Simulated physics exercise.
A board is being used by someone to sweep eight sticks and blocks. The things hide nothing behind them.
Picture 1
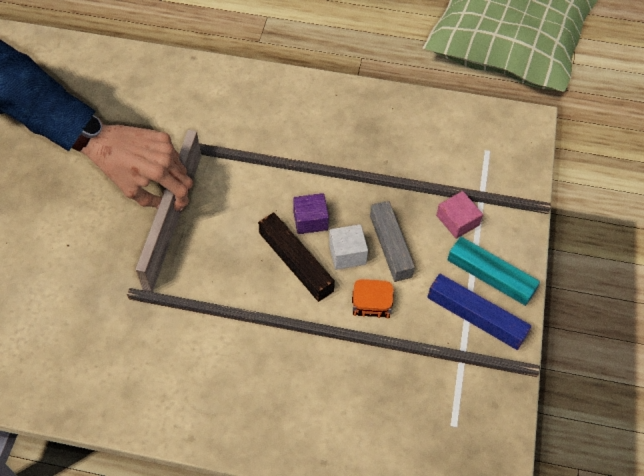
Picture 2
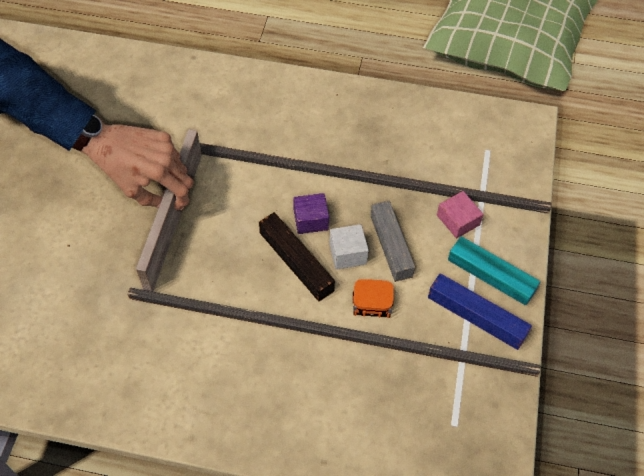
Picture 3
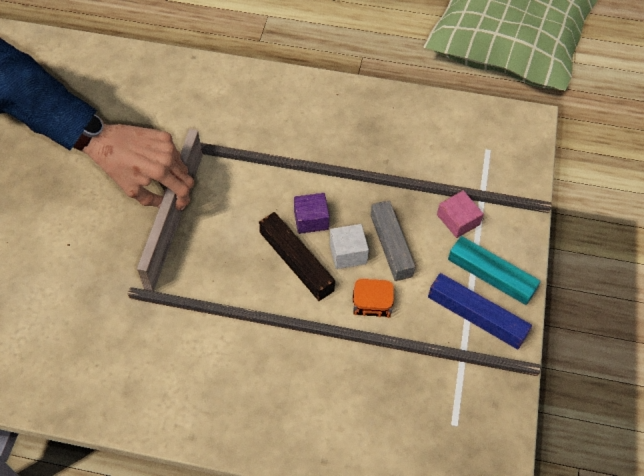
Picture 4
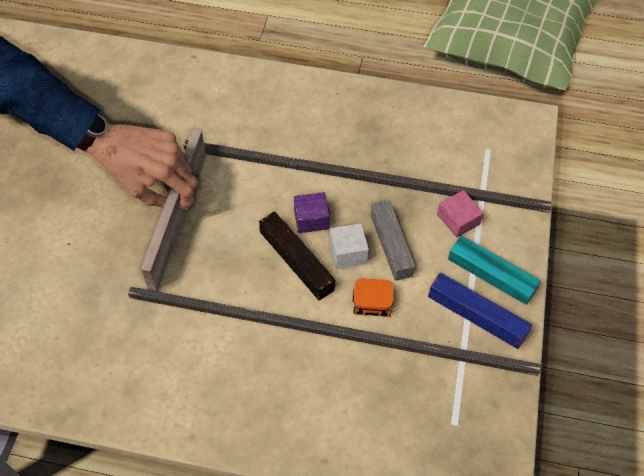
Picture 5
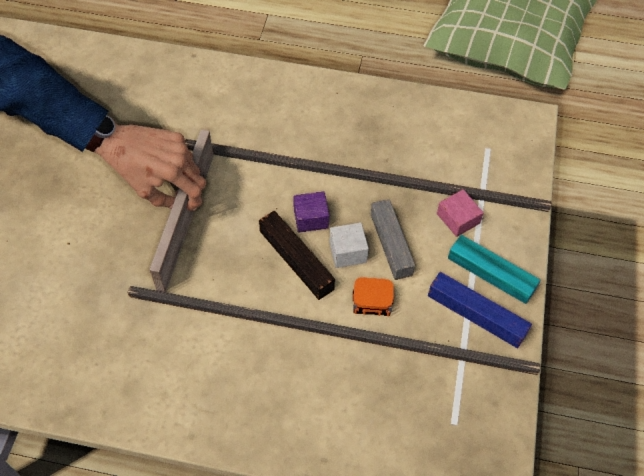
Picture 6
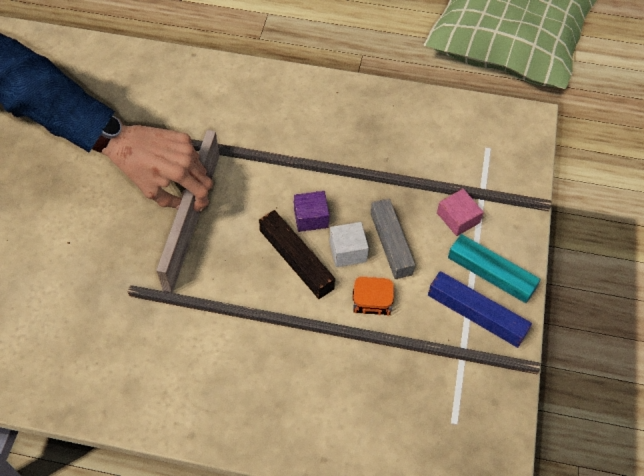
A hand in a dark blue sleeve grips a pale board upright between two dark rails on a tan tabletop, seen from above at an angle. Right of it lie a black bar, purple and white blocks, a grey stick and an orange case, with a pink block, turquoise stick and blue bar by a white line. The hand slides the board slightly right, touching nothing, while everything else and the view stay still.
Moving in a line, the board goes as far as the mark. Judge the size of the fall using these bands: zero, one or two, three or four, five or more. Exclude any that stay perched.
One or two come down.
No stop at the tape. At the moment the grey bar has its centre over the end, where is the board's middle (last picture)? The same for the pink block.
Its middle is around (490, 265) and around (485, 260).
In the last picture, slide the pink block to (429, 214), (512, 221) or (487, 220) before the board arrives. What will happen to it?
Per position, it is not dislodged / is not dislodged / is not dislodged.
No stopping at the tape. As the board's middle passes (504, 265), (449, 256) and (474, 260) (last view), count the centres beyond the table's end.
Place by place, 4, 0 and 2.
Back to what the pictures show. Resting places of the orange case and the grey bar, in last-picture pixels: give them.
The orange case ends up near (508, 327), and the grey bar near (532, 250).
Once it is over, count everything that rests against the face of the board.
That makes 2.
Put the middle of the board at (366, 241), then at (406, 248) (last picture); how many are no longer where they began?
First 5 and then 8.
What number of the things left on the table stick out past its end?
Tally: 2.
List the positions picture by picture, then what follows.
The first frame shows turquoise stick (493, 271); blue bar (478, 312); pink block (459, 215); board (171, 209); tape (472, 274).
The second frame shows blue bar (479, 311); white block (349, 247).
The third frame shows pink block (460, 214); black bar (296, 256).
The fourth frame shows turquoise stick (493, 270); orange case (373, 298).
The fifth frame shows blue bar (479, 309); board (184, 209).
The sixth frame shows turquoise stick (493, 268); blue bar (479, 309); pink block (460, 213); board (190, 209); tape (473, 272).
A little later, none off yet; turquoise stick at rest near (493, 268); blue bar at rest near (479, 309); pink block at rest near (460, 213).
Next, none off yet; turquoise stick moving near (503, 269); blue bar at rest near (479, 309); pink block moving near (468, 213).
When it is over, the number that fall off is one or two; down, blue bar and turquoise stick.
